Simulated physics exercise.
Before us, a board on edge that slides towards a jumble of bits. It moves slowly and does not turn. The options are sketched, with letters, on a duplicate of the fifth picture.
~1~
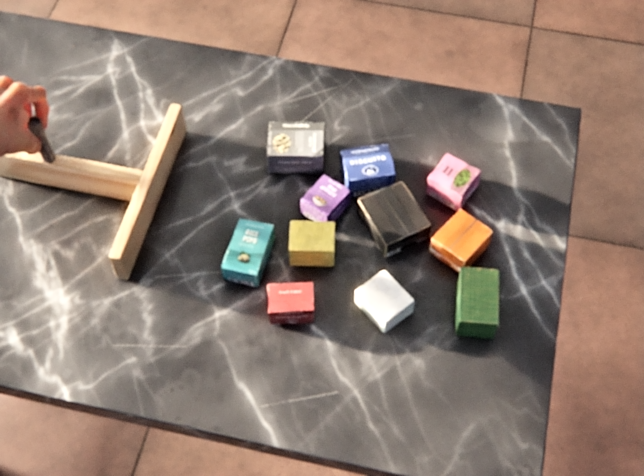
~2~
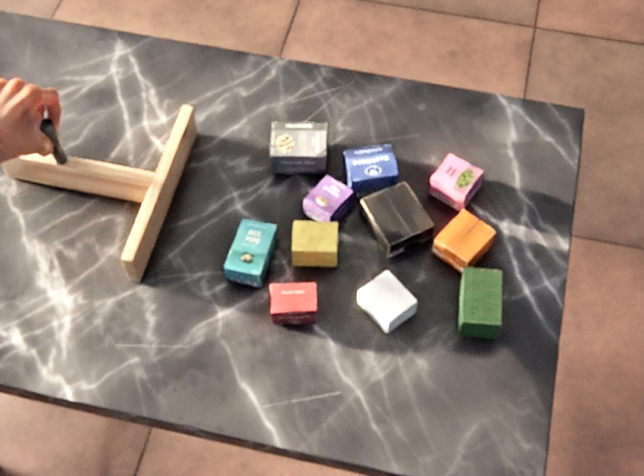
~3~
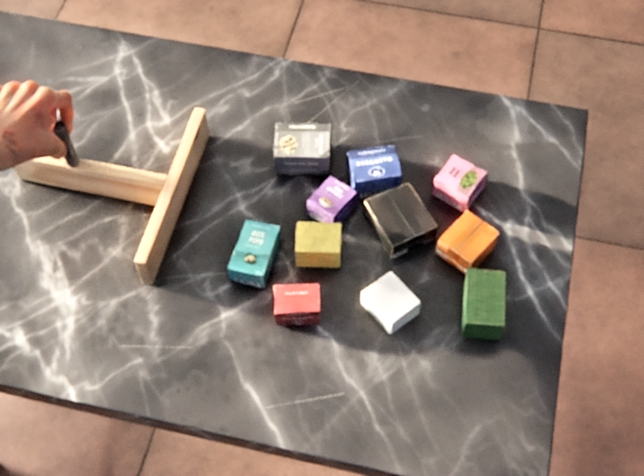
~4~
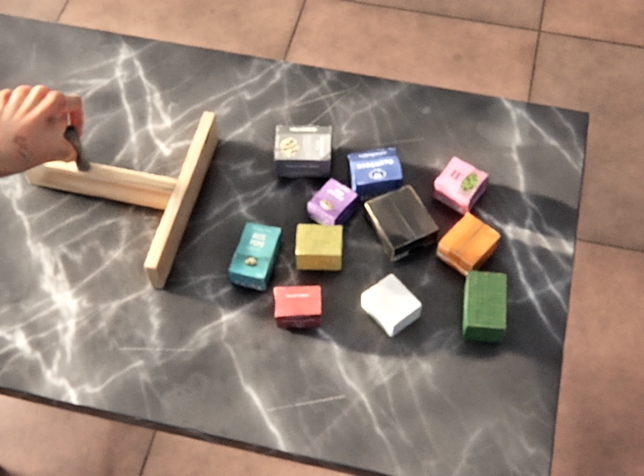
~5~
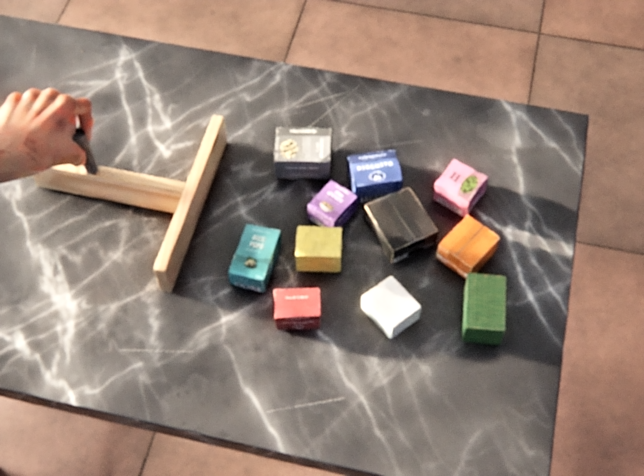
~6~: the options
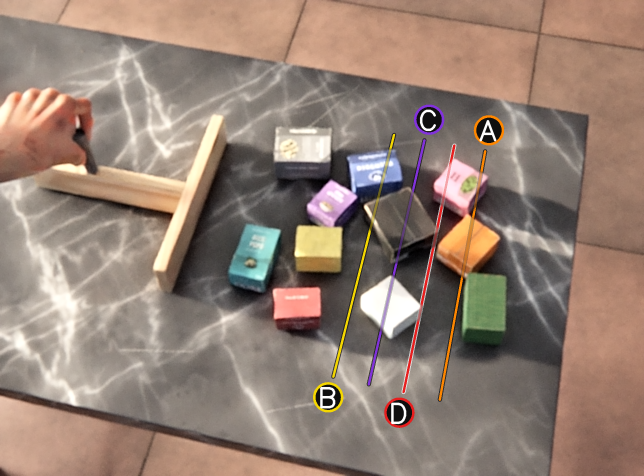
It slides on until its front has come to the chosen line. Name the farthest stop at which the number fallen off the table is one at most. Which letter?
D is the last line within the limit.
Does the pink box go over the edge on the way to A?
By then, yes.
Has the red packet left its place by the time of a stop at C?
Yes.
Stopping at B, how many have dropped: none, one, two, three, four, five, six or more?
In all, none.
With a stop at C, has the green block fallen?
No.
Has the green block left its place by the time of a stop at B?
By then, no.
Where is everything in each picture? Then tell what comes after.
In the first picture, black box (393, 219); grey packet (296, 148); pink box (453, 182).
In the second picture, board (159, 179); green block (480, 302).
In the third picture, board (172, 181); turquoise box (255, 254).
In the fourth picture, board (182, 185); blue packet (375, 174).
In the fifth picture, board (190, 189); red packet (298, 309); yellow block (320, 249); black box (400, 225).
On the copy, A at (464, 265); B at (366, 246); C at (399, 252); D at (431, 259).
On D. First, board (275, 205); grey packet (330, 160); blue packet (385, 179).
Then, board (362, 222); pink box (509, 199); orange box (490, 257).
Finally, board (429, 235); pink box (574, 211); orange box (554, 274); none fallen.
By contrast, A drops two; B is within the limit but short; C is within the limit but short.
